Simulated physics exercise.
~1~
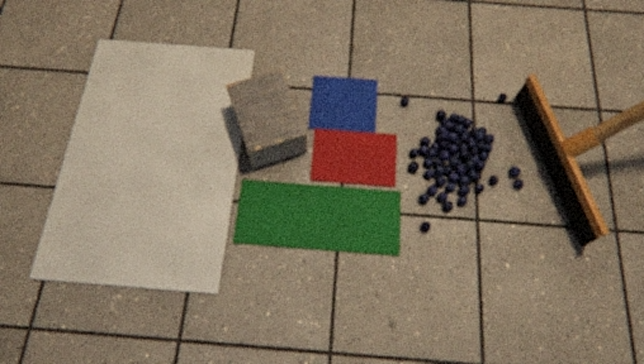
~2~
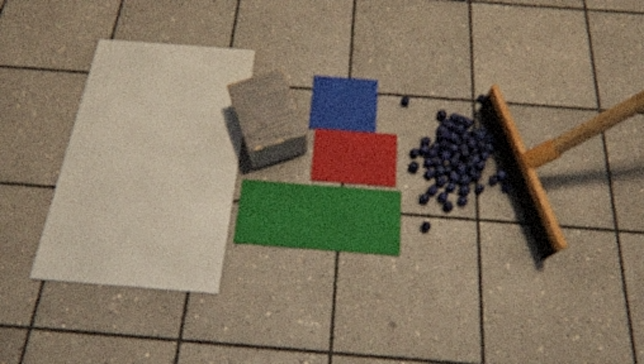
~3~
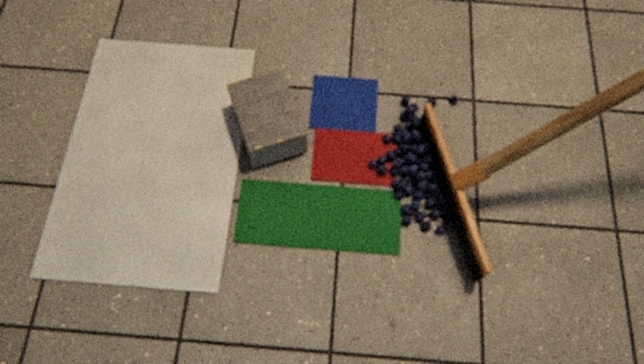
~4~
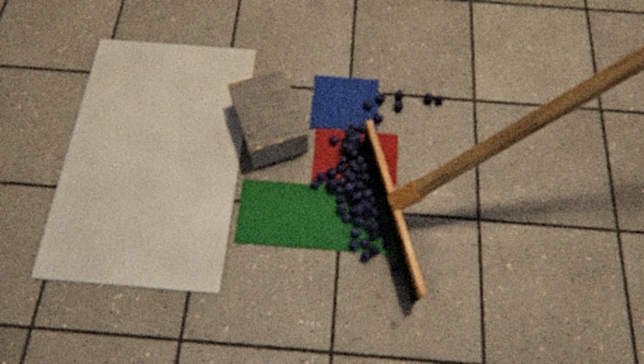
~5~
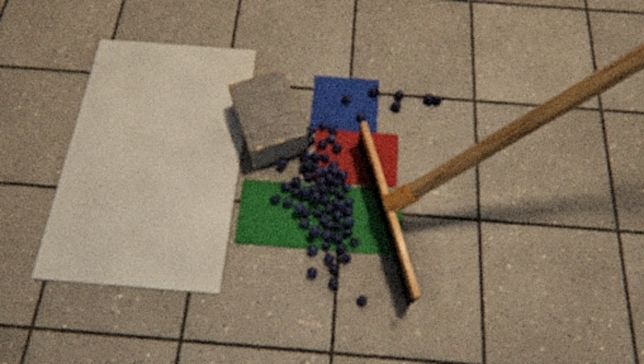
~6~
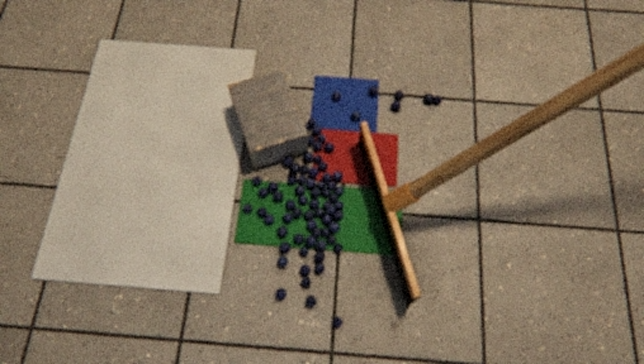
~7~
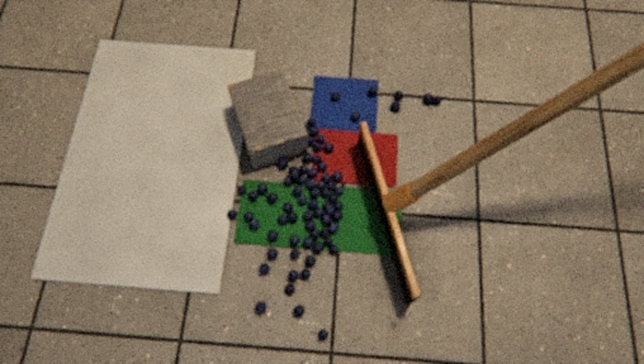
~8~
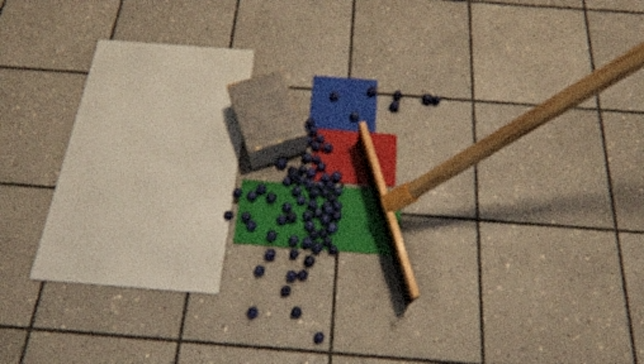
A broom pushes dark blueberries left past a fixed block, leaving most scattered around the green mat.
